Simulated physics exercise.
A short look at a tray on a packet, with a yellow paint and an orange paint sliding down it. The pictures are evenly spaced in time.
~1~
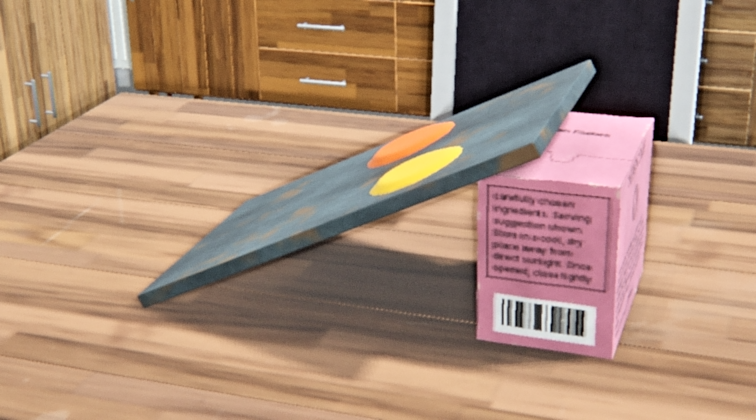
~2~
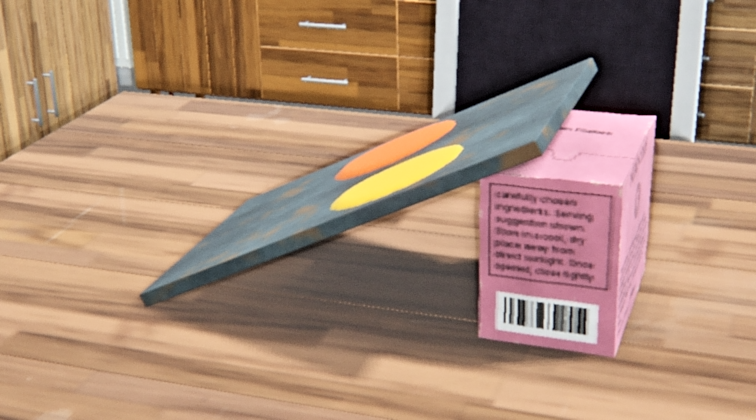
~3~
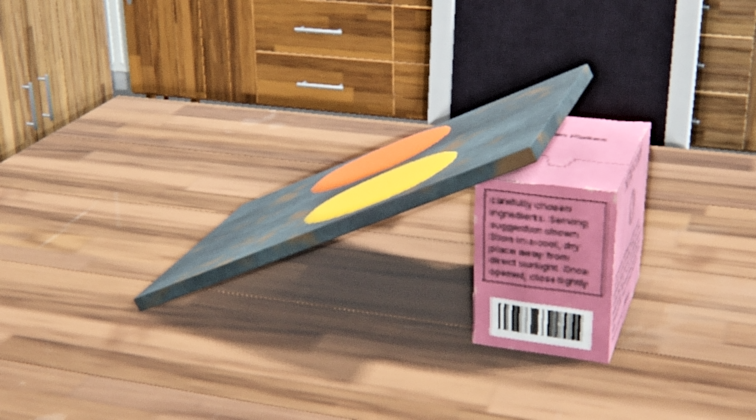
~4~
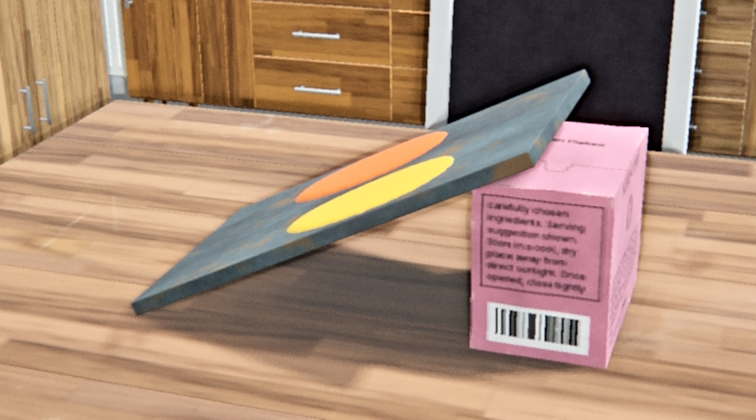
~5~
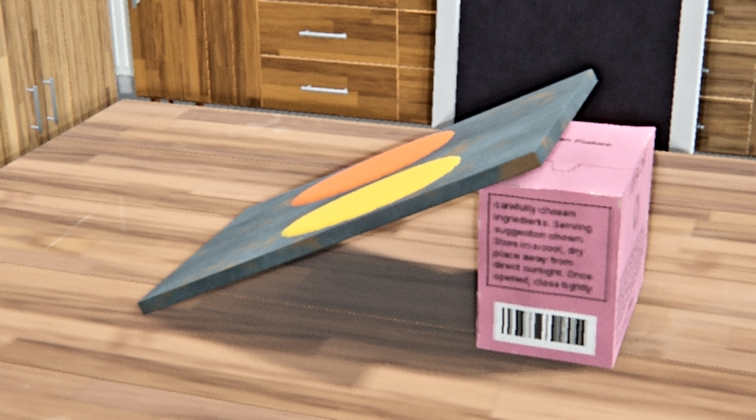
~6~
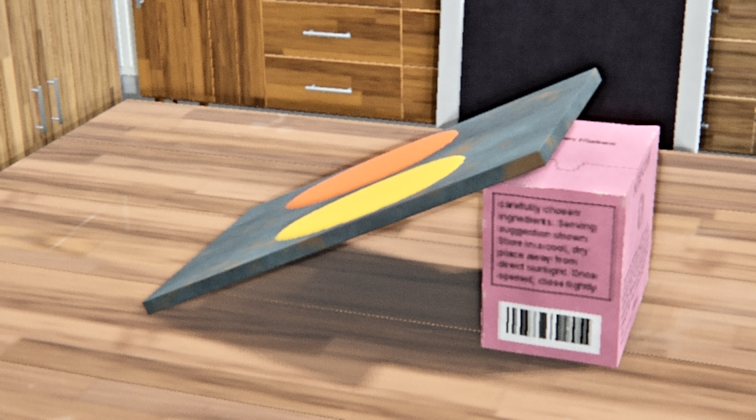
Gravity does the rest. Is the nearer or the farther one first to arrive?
The back one.
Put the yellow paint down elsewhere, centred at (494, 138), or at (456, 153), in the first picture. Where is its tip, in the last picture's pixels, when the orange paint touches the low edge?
Around (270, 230) in the first try, (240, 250) in the second.
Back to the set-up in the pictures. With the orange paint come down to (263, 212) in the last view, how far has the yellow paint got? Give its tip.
Roughly at (248, 244).
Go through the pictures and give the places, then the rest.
In the first picture, tip of the yellow paint half way down; tip of the orange paint (383, 154) half way down.
In the second picture, tip of the yellow paint (345, 196) half way down; tip of the orange paint three quarters of the way down.
In the third picture, tip of the yellow paint half way down; tip of the orange paint (325, 180) three quarters of the way down.
In the fourth picture, tip of the yellow paint (301, 220) half way down; tip of the orange paint three quarters of the way down.
In the fifth picture, tip of the yellow paint three quarters of the way down; tip of the orange paint (305, 194) three quarters of the way down.
In the sixth picture, tip of the yellow paint (290, 227) three quarters of the way down; tip of the orange paint three quarters of the way down.
Soon after, the yellow paint is three quarters of the way down; the orange paint is close to the edge.
In the end, the yellow paint is close to the edge; the orange paint is at the low edge.
